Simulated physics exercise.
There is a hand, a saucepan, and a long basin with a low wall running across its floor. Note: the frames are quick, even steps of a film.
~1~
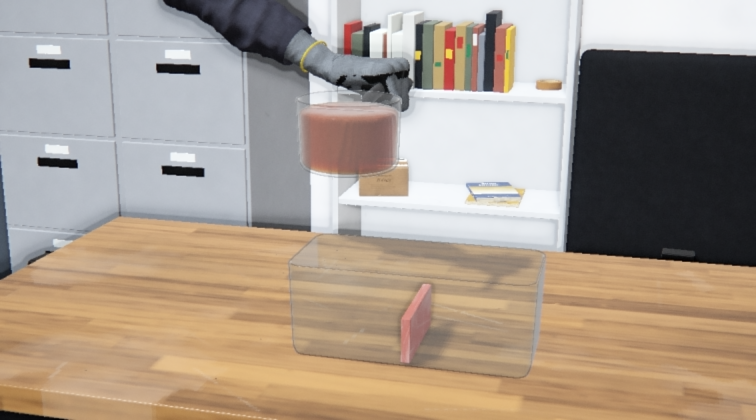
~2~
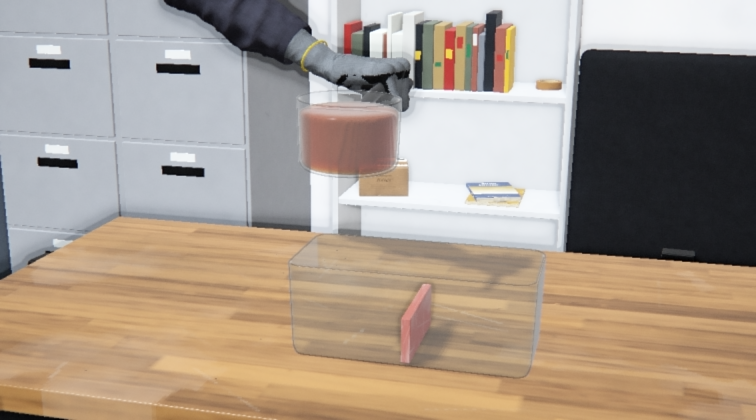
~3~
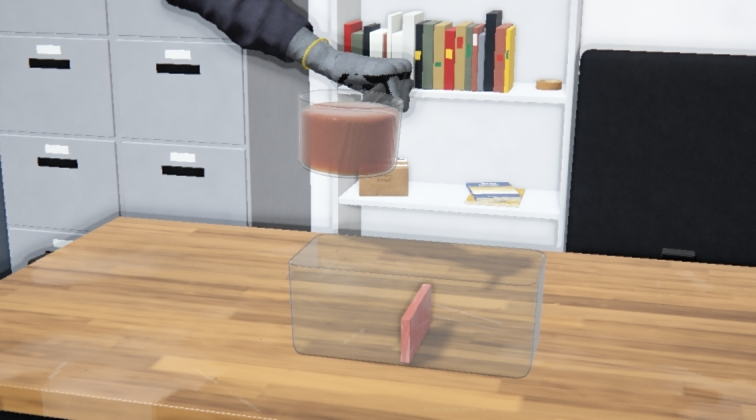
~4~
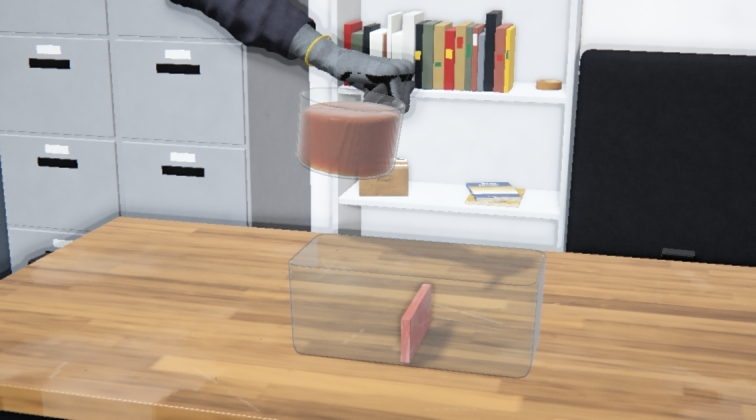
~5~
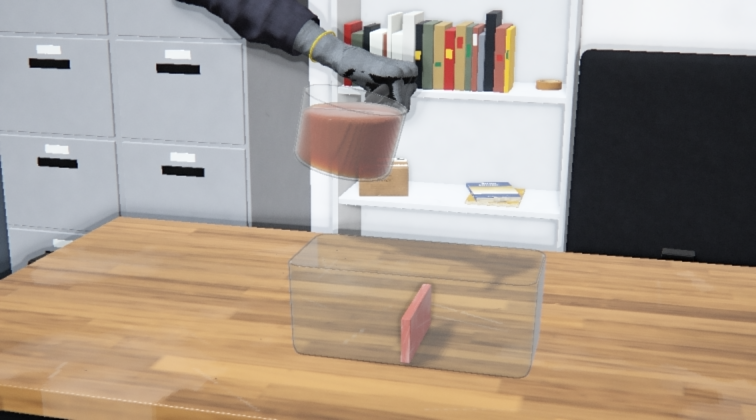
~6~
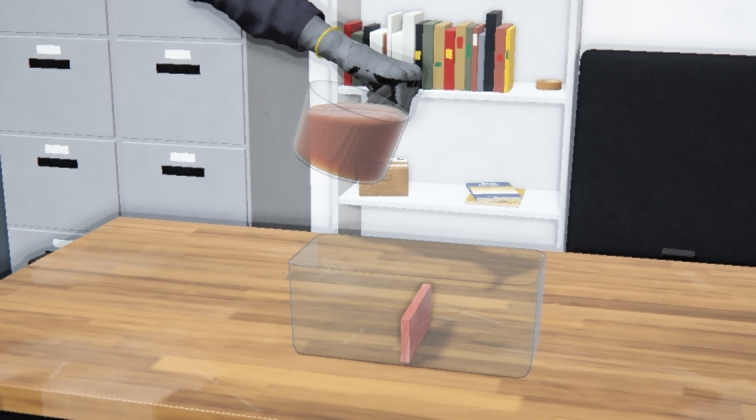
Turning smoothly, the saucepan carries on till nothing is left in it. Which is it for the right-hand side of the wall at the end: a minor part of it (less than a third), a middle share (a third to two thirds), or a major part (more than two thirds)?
After it calms, what's right of the wall is a large share, beyond two thirds.
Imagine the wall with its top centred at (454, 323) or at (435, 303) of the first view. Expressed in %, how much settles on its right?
45 %, then 70 %.
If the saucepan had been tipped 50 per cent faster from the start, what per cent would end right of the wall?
I'd say close to 80 per cent.
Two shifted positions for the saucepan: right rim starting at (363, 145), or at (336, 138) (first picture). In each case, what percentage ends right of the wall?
The first gives 30 %, the second 5 %.
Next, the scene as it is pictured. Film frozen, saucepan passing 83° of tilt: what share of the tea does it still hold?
50 per cent or so.
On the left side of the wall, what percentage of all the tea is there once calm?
Share: Roughly 15 %.
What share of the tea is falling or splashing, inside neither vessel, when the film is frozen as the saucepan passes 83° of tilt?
I'd say some 35 per cent of it.
A moment on, the saucepan is tipped on its side and 50 per cent is still to pour, 0 is left of the wall and 16 right of it.
Next, the saucepan is tipped right over and 6 per cent is still to pour, 6 is left of the wall and 78 right of it.
Then the saucepan is tipped right over and 0 per cent is still to pour, 16 is left of the wall and 84 right of it.
Later the saucepan is tipped right over and 0 per cent is still to pour, 16 is left of the wall and 84 right of it.
At rest 16 per cent lies left of the wall, 84 right of it and 1 outside.
